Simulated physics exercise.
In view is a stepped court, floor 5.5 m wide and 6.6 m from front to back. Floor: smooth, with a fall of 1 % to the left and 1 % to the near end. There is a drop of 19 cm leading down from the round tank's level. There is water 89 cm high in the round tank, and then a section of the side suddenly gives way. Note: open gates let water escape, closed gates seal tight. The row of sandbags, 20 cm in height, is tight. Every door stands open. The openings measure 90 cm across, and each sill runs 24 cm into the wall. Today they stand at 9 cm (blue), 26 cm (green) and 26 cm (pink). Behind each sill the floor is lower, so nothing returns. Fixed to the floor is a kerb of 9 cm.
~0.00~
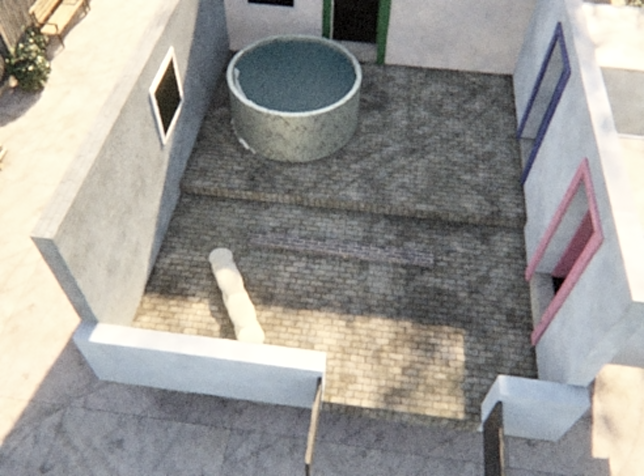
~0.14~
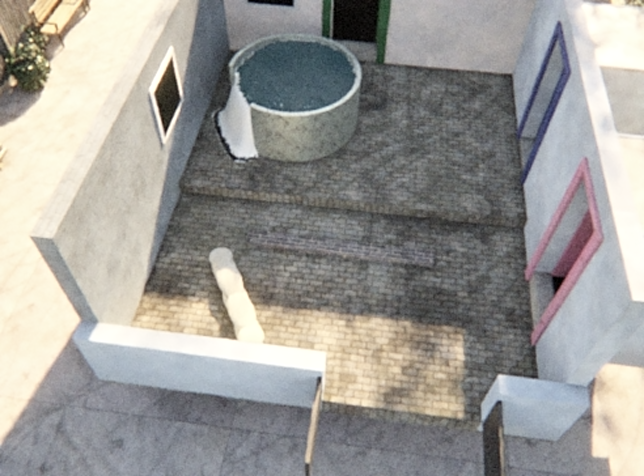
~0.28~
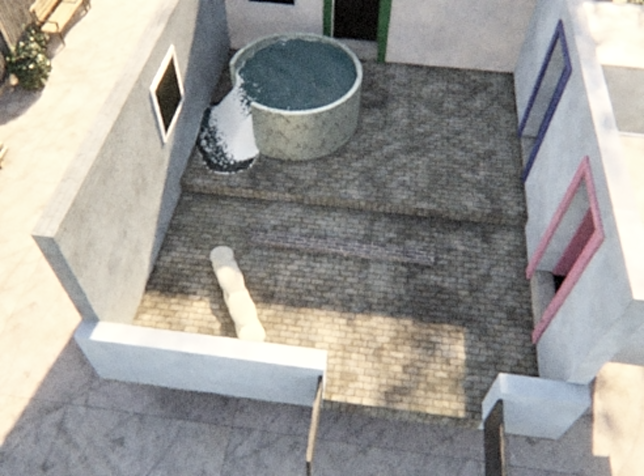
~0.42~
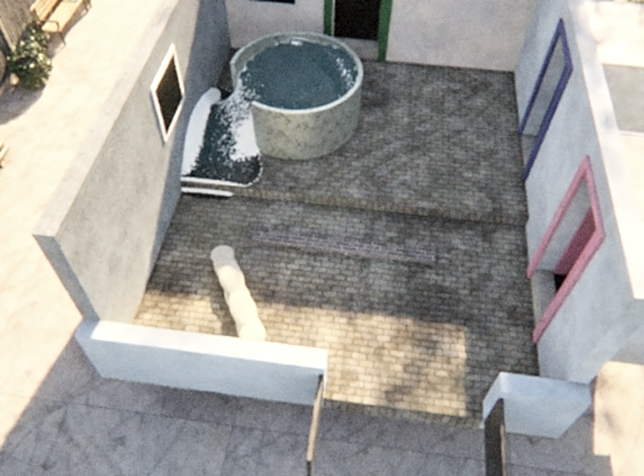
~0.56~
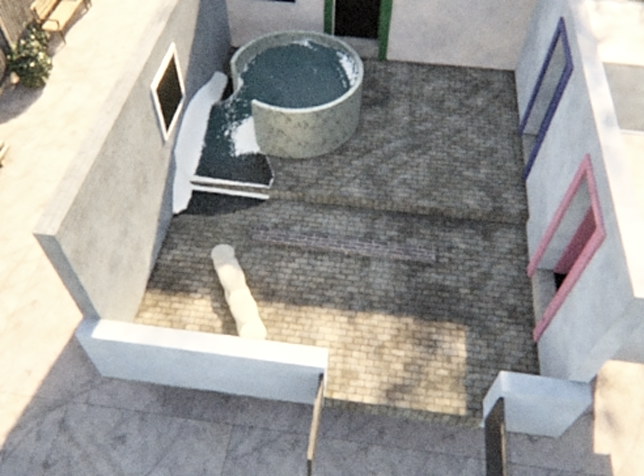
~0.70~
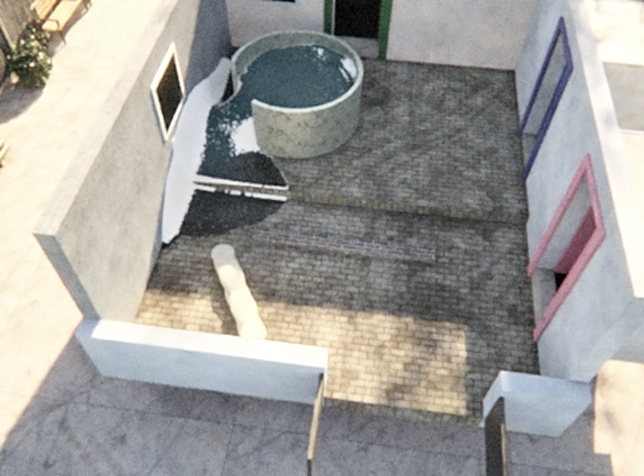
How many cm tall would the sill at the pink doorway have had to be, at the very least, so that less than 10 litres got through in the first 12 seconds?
It needed to be roughly 12.5 cm tall.
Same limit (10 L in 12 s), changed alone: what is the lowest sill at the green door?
The green door needs around 5.0 cm.
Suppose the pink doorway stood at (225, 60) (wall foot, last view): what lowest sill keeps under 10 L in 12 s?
Close to 23 cm at the least.
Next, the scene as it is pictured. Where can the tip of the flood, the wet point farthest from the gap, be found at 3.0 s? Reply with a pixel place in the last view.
At about (537, 406).
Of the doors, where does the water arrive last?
The blue door.
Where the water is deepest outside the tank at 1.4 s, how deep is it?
Max depth: Near 60 cm.
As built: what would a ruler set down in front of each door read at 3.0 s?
Blue 0, green 6, pink 0 cm.
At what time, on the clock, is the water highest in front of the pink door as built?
Roughly at 4.0 s.
After 1.4 s water covers 25 % of the floor, deepest (60 cm) near (201, 130); it has not reached the pink door.
After 3.0 s water covers 55 % of the floor, deepest (39 cm) near (123, 353); it has not reached the pink door.
After 12.0 s water covers 90 % of the floor, deepest (24 cm) near (123, 353); 5 cm at the pink door, 0 litres in over its 26 cm sill.
At the pink door as built, the water arrived by 3.3 s and peaked near 16 cm at 4.2 s.
Run again over the same 12 s with other heights there, 28 litres in over 10 cm, 5 litres over 13.5 cm. The limit of 10 litres is kept from about 12.5 cm up.
